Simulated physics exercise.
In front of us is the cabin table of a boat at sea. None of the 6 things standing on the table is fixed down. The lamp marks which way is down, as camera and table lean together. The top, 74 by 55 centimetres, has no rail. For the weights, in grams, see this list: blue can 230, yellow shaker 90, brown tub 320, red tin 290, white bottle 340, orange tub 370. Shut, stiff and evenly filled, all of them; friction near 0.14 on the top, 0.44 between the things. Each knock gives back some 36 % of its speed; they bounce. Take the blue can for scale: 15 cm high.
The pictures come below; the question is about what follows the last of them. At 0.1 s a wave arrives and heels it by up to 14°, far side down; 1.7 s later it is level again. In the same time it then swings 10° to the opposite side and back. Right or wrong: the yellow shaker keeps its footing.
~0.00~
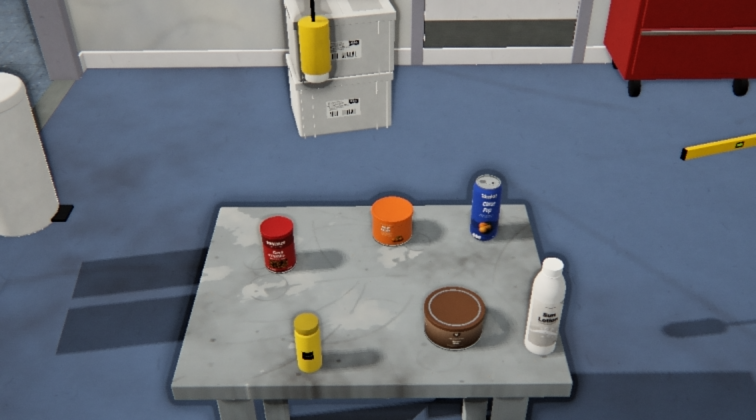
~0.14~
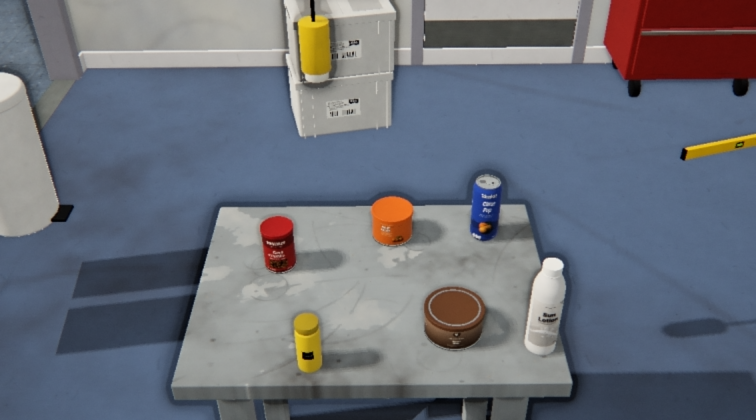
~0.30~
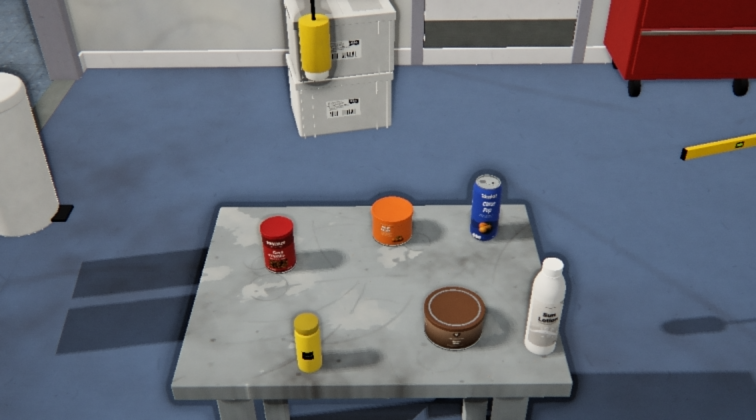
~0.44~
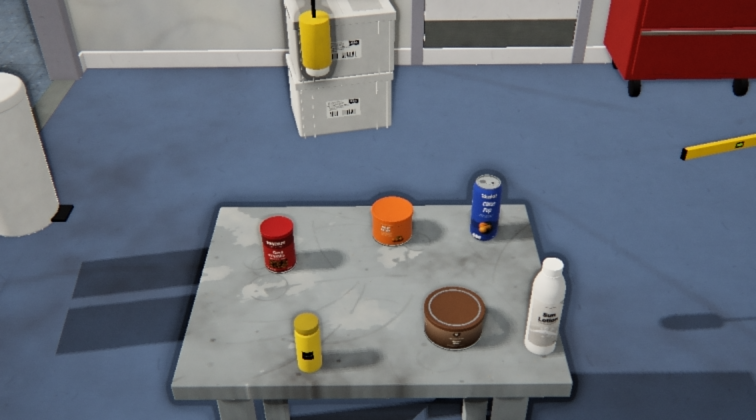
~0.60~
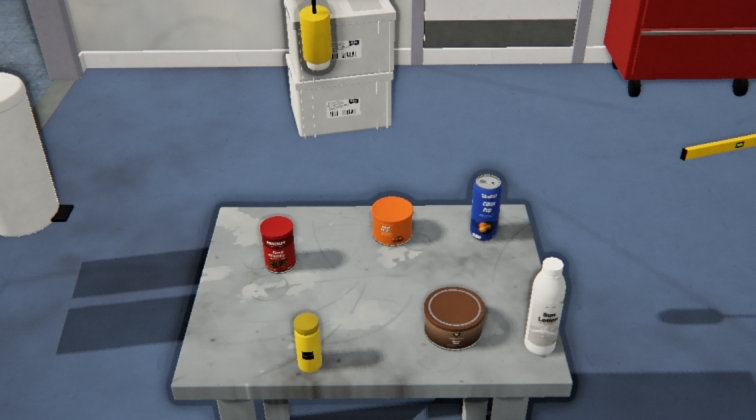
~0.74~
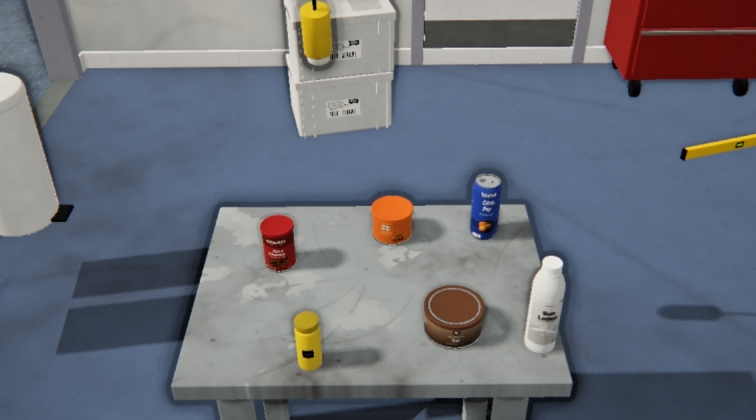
Right.
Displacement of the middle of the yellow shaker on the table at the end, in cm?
Start to finish, roughly 25 cm.
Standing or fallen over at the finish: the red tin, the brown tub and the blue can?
Final state - red tin: Goes over; brown tub: Remains on its base; blue can: Goes over.
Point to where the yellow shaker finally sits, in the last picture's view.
Around (316, 258).
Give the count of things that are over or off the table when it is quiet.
3 of them.
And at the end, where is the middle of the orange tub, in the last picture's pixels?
(390, 334), roughly.
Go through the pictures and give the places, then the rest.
In the first picture, boat level; yellow shaker (308, 343); blue can (486, 209).
In the second picture, boat level; red tin (279, 245); white bottle (546, 306).
In the third picture, heel 2°, far side down; orange tub (392, 222); blue can (486, 209).
In the fourth picture, heel 5°, far side down; brown tub (454, 319); red tin (279, 245).
In the fifth picture, heel 9°, far side down; white bottle (546, 306); orange tub (392, 222).
In the sixth picture, heel 12°, far side down; yellow shaker (308, 341); blue can (486, 208).
Around 1.34 s, heel 8°, far side down; blue can and orange tub now off the table; yellow shaker shifted 19 cm near (315, 275); white bottle shifted 20 cm.
Around 1.74 s, boat level; red tin now off the table; yellow shaker shifted 32 cm near (319, 237); white bottle shifted 37 cm.
Finally (4.0 s), off the table and tipped over, blue can and red tin; off the table but upright, orange tub; not toppled but over 5 cm from the start, yellow shaker, brown tub and white bottle. Final places as that camera would see them, yellow shaker near (316, 258).
